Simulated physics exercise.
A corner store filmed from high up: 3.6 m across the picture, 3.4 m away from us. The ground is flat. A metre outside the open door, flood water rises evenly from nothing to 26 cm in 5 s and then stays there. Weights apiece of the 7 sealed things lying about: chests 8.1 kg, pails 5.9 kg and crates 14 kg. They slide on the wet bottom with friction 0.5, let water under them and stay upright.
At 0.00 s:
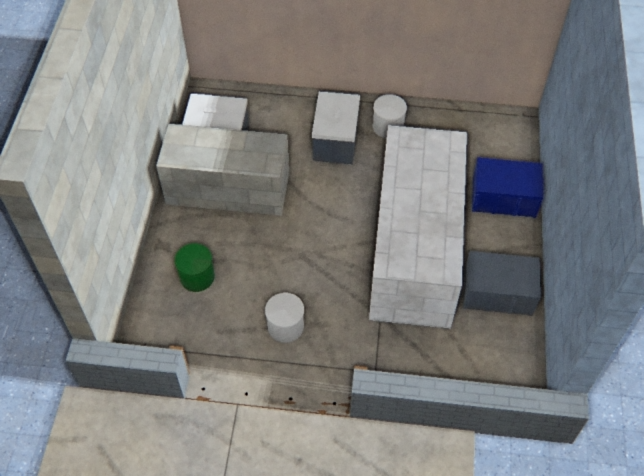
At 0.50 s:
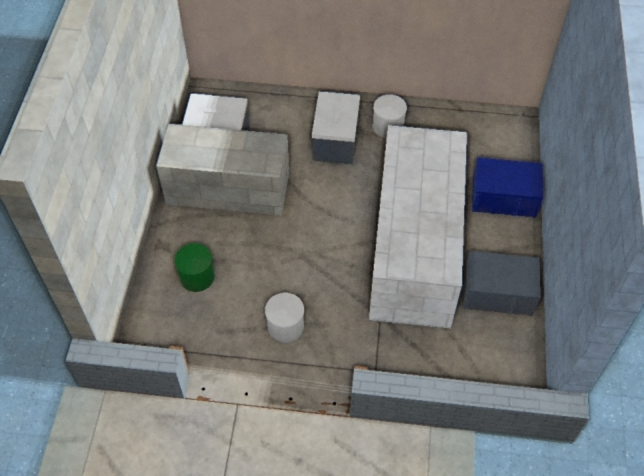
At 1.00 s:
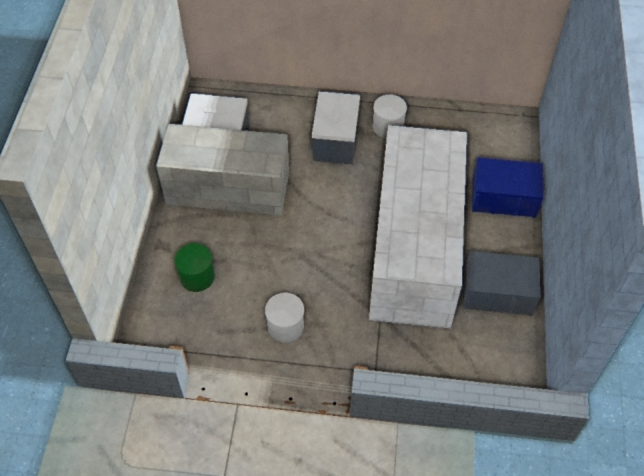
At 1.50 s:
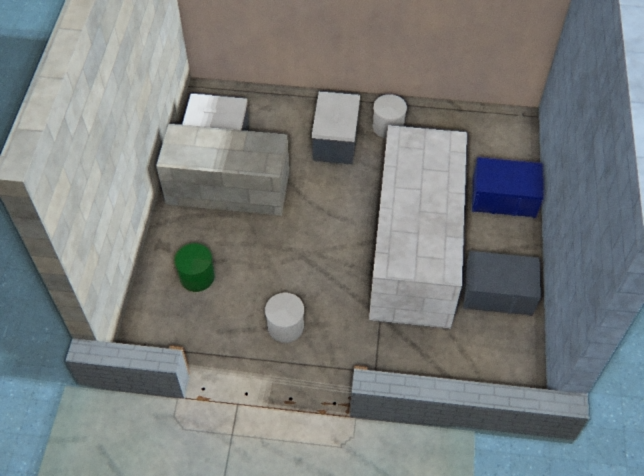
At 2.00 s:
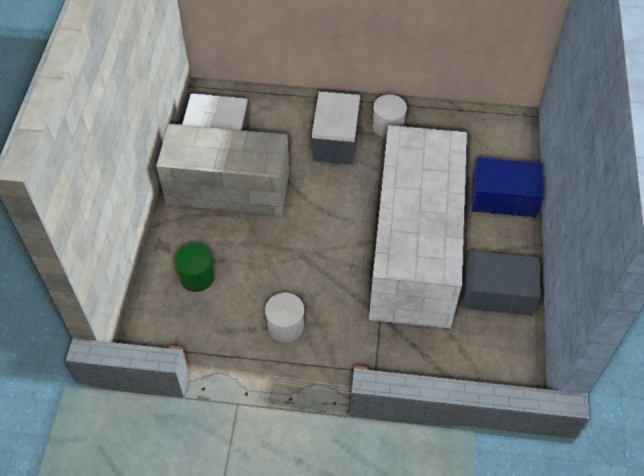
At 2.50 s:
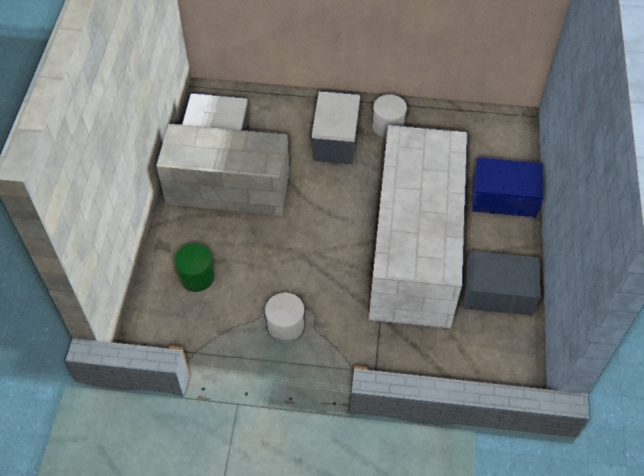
In a small walled store, water spreads through the doorway while pails and crates stay still.
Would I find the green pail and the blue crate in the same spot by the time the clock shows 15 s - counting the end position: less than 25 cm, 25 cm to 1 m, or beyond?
The green pail is nudged along; the blue crate travels far.
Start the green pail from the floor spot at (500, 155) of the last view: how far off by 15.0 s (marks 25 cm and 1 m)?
It travels far.
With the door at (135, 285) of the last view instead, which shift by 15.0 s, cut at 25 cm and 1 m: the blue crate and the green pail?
In that case the blue crate ends far away, the green pail ends far away.
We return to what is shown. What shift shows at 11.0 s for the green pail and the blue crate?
About 50 and 140 cm.
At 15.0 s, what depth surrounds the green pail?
About 23 cm.
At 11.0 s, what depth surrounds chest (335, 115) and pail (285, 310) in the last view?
Roughly 17 and 15 cm.
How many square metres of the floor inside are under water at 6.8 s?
Some 9.0 m2.
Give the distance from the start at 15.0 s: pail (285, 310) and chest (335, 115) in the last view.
In turn: 200 cm, 80 cm.
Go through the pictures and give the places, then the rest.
The first frame shows the green pail at (193, 259) rests on the ground; the blue crate at (510, 177), on the bottom; water covers 0.0 m2; 0 of 7 have shifted.
The second frame shows the green pail at (193, 259), on the bottom; the blue crate at (510, 177) rests on the ground; water covers 0.0 m2; 0 of 7 have shifted.
The third frame shows the green pail at (193, 259) rests on the ground; the blue crate at (510, 177), on the bottom; 0.0 m2 under water; 0 of 7 have shifted.
The fourth frame shows the green pail at (193, 259) rests on the ground; the blue crate at (510, 177) rests on the ground; 0.0 m2 under water; 0 of 7 have shifted.
The fifth frame shows the green pail at (193, 259), on the bottom; the blue crate at (510, 177) rests on the ground; 0.0 m2 under water; 0 of 7 have shifted.
The sixth frame shows the green pail at (193, 259), on the bottom; the blue crate at (510, 177) rests on the ground; water covers 0.6 m2; 0 of 7 have shifted.
After 3.5 s the green pail is near (193, 259), 0.0 m from its start, aground; the blue crate is near (510, 177), 0.0 m from its start, aground; 0 afloat.
After 6.8 s the green pail is near (150, 292), 0.5 m from its start, afloat; the blue crate is near (510, 177), 0.0 m from its start, aground; 4 afloat.
After 11.0 s the green pail is near (164, 303), 0.5 m from its start, afloat; the blue crate is near (497, 301), 1.4 m from its start, afloat; 7 afloat.
After 15.0 s the green pail is near (162, 319), 0.7 m from its start, afloat; the blue crate is near (449, 322), 1.8 m from its start, afloat; 7 afloat.
